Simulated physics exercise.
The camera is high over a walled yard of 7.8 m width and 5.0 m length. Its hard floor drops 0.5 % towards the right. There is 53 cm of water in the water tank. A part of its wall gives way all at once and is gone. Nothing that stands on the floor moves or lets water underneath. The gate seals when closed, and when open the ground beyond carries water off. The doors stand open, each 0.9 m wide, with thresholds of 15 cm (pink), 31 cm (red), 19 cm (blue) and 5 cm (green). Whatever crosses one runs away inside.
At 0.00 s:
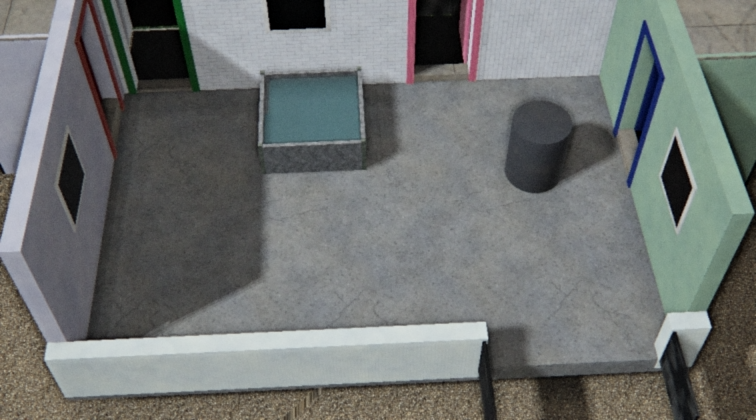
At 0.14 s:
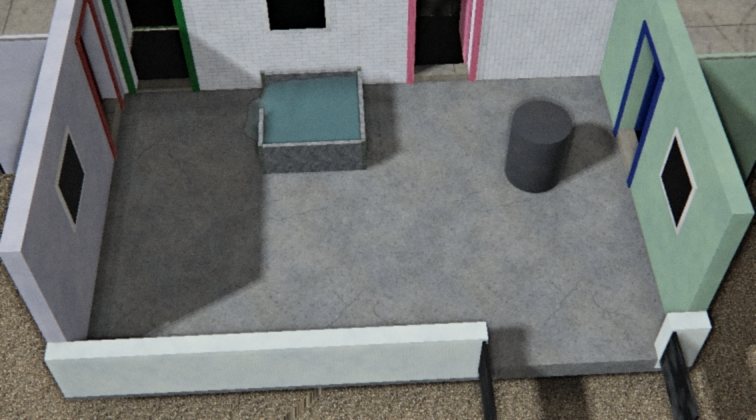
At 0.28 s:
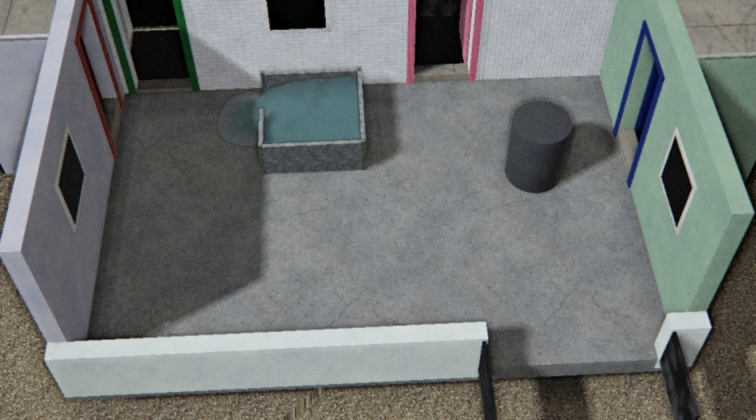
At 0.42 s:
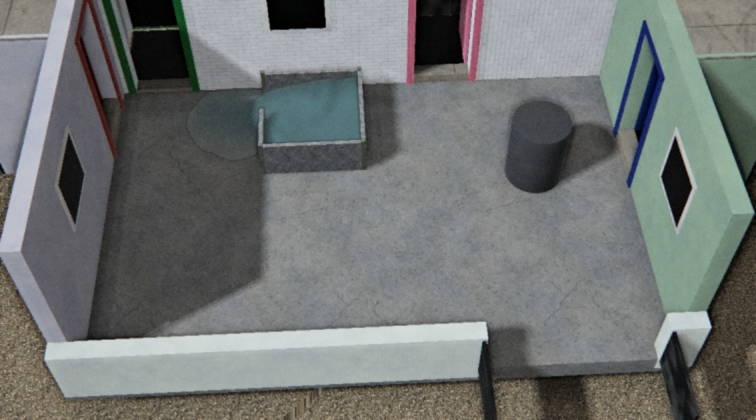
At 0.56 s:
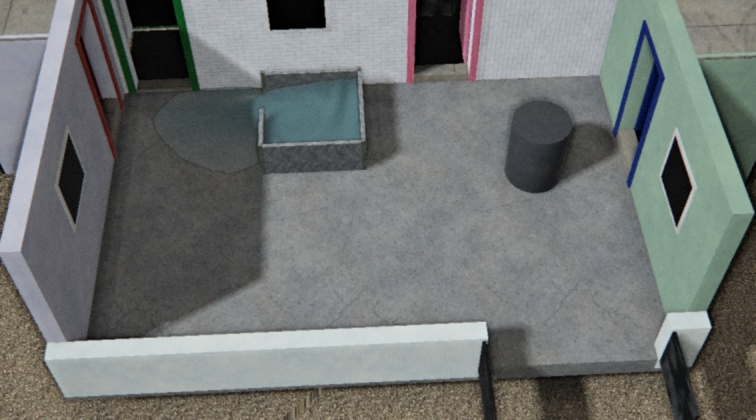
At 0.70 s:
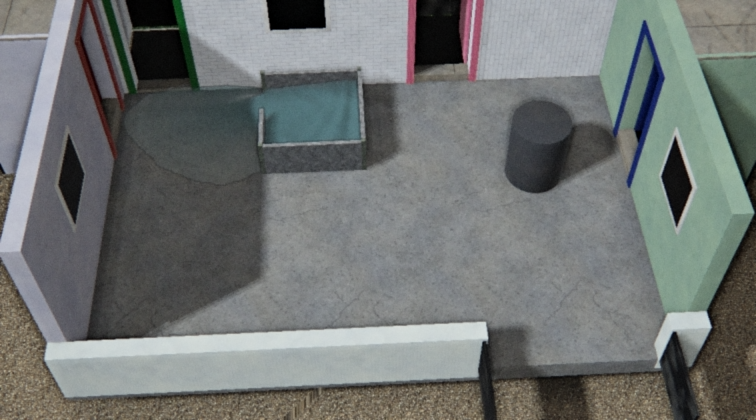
Water pours from the left side of the tank and spreads leftward across the grey floor.
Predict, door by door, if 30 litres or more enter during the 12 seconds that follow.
The water let in: At the pink door it keeps below the limit; at the red door it keeps below the limit; at the blue door it keeps below the limit; at the green door it goes over the limit.
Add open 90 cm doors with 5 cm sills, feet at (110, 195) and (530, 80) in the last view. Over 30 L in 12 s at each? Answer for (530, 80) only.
There: Not over.
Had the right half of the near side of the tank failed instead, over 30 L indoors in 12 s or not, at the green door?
Then: Green not over.
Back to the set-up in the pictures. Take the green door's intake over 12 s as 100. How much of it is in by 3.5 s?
About 50 per cent.
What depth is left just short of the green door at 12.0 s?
Roughly 3.5 cm deep.
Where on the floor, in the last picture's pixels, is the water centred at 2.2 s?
At about (239, 137).
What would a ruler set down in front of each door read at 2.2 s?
Depths in cm: Pink 0, red 23, blue 0, green 15.
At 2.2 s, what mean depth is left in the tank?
Roughly 27 cm on average.
After 1.4 s water covers 10 % of the floor and is deepest (34 cm) near (124, 101); pink door not reached, red door 25 cm at the sill, 0 L in, blue door not reached, green door 11 cm at the sill, 4 L in.
After 2.2 s water covers 15 % of the floor and is deepest (27 cm) near (133, 117); pink door not reached, red door 23 cm at the sill, 0 L in, blue door not reached, green door 15 cm at the sill, 27 L in.
After 3.5 s water covers 30 % of the floor and is deepest (17 cm) near (135, 108); pink door not reached, red door 15 cm at the sill, 0 L in, blue door not reached, green door 13 cm at the sill, 76 L in.
After 7.0 s water covers 50 % of the floor and is deepest (9 cm) near (146, 108); pink door not reached, red door 8 cm at the sill, 0 L in, blue door not reached, green door 8 cm at the sill, 138 L in.
After 12.0 s water covers 80 % of the floor and is deepest (5 cm) near (606, 235); pink door not reached, red door 4 cm at the sill, 0 L in, blue door 3 cm at the sill, 0 L in, green door 4 cm at the sill, 147 L in.
